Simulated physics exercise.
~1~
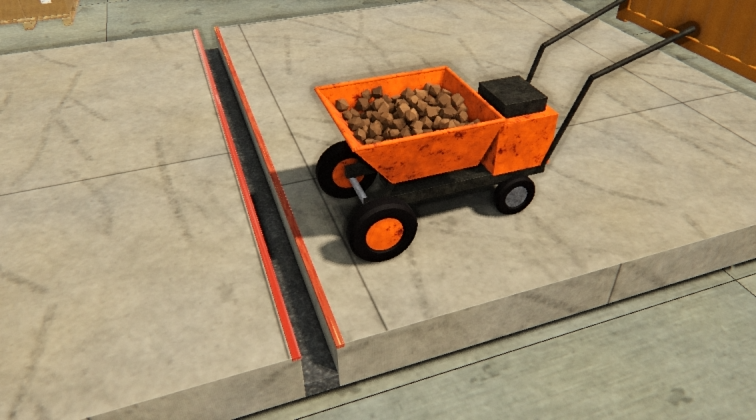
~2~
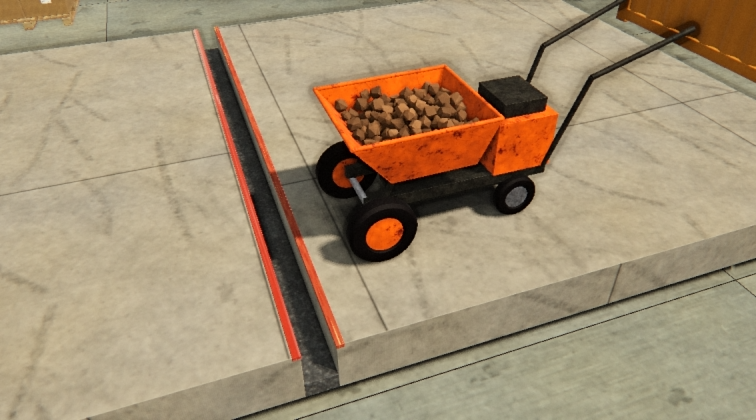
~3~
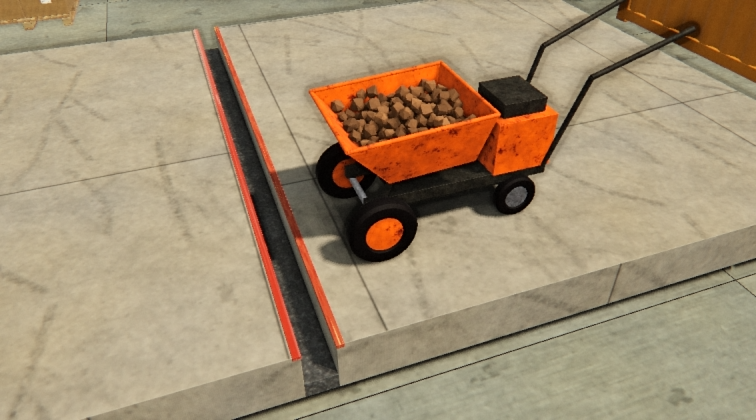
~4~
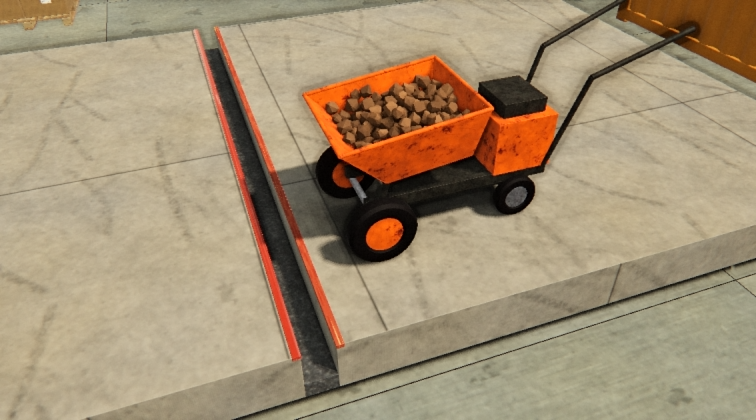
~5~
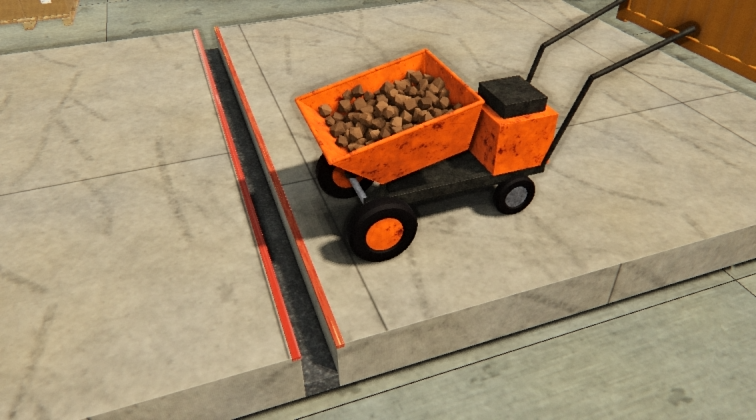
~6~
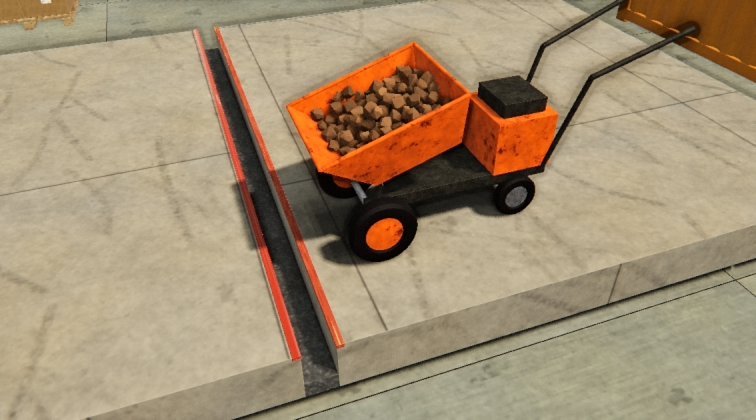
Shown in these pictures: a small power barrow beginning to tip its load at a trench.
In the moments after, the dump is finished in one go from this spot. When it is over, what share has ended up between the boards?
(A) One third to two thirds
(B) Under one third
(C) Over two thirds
B, under one third.
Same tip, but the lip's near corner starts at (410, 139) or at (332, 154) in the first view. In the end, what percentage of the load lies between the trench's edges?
About 60 per cent, then about 0 per cent.
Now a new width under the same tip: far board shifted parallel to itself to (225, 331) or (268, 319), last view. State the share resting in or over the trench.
In order: Near 90, then 30 percent.
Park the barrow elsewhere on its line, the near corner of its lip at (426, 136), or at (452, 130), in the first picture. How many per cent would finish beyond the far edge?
I'd expect close to 10 per cent and then close to 10 per cent.
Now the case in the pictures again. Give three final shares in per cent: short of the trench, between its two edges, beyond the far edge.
Out of a hundred: Short 0; between 5; beyond 90.
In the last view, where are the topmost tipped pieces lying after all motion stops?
Around (235, 236).
Soon after the last picture, skip tipped steeply; all in the skip.
A little later, skip tipped right over; about two thirds in the skip; about a quarter beyond it; a small part falling.
Later still, skip tipped right over; a small part in the skip; a stray few in or heaped over the trench; most beyond it.
At rest, skip tipped right over; a stray few in the skip; a small part in or heaped over the trench; nearly all beyond it.
